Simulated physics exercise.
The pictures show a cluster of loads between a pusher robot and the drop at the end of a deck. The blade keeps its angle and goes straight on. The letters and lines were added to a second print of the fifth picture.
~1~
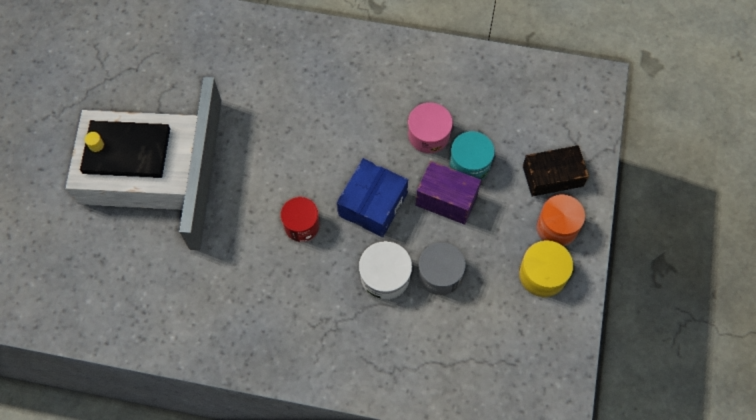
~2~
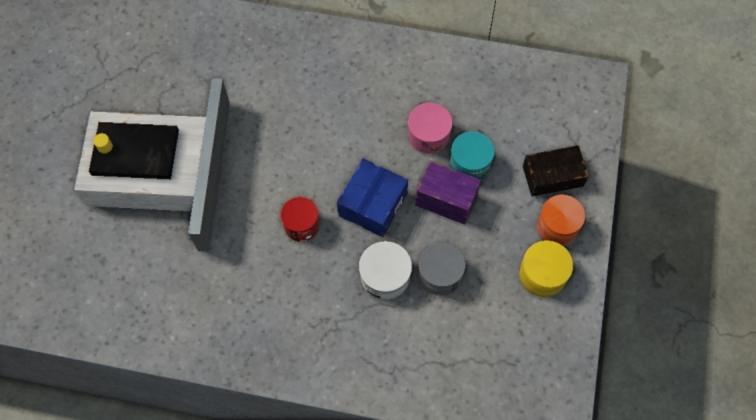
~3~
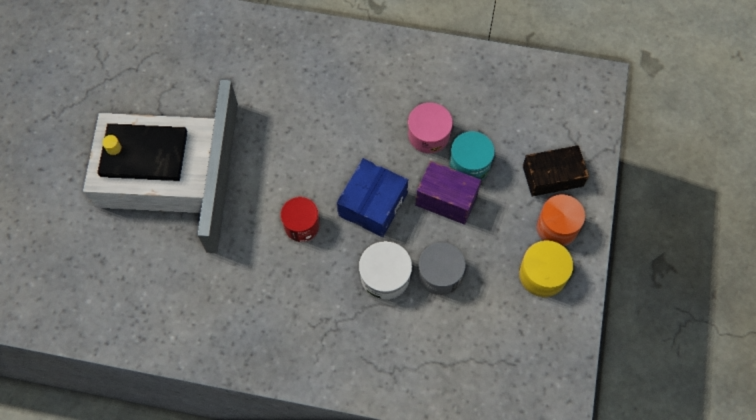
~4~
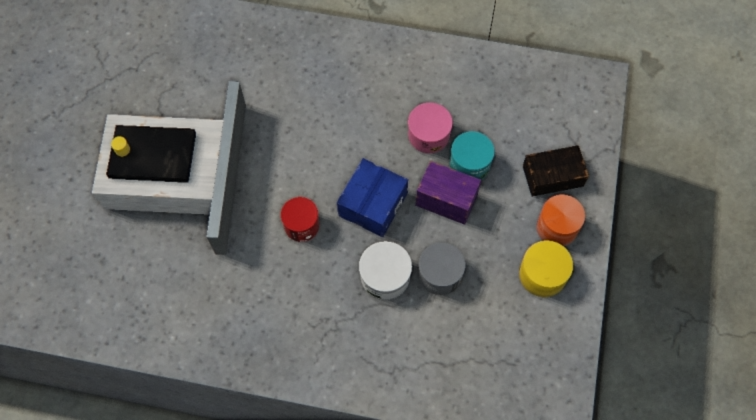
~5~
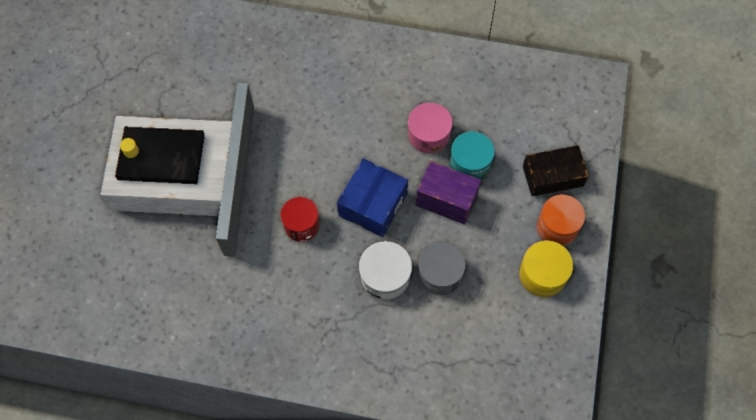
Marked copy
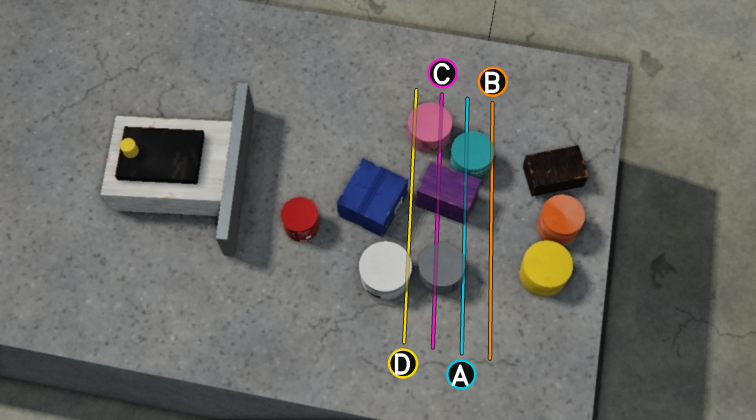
A white pusher robot with a wide grey blade crept slowly to the right across a concrete deck, nearing a red pail, while the cluster of colourful pails and crates stayed still.
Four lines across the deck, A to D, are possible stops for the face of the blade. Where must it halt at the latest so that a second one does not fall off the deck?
Stop at B.
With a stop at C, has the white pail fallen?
By then, no.
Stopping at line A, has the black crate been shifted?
Yes.
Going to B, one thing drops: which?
The orange canister.
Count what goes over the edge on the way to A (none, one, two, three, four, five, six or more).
By then, none.
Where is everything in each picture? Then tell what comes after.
Black crate (555, 171); purple crate (448, 193); turquoise pail (472, 158), in the first frame.
Robot (140, 150); white pail (386, 272), in the second frame.
Robot (149, 151); grey pail (441, 270), in the third frame.
Robot (158, 153); red pail (301, 220), in the fourth frame.
Robot (167, 155); yellow canister (546, 270); black crate (555, 171); purple crate (448, 193), in the fifth frame.
On the marked copy, A at (465, 218); B at (491, 223); C at (438, 214); D at (411, 209).
Following B. Soon after the start, robot (259, 171); red pail (347, 234); orange canister (561, 221).
Later, robot (351, 187); purple crate (503, 198); grey pail (484, 263).
In the end, robot (423, 200); orange canister over the edge; yellow canister (597, 281); one fallen.
As for the rest, A is within the limit but short; C is within the limit but short; D is within the limit but short.
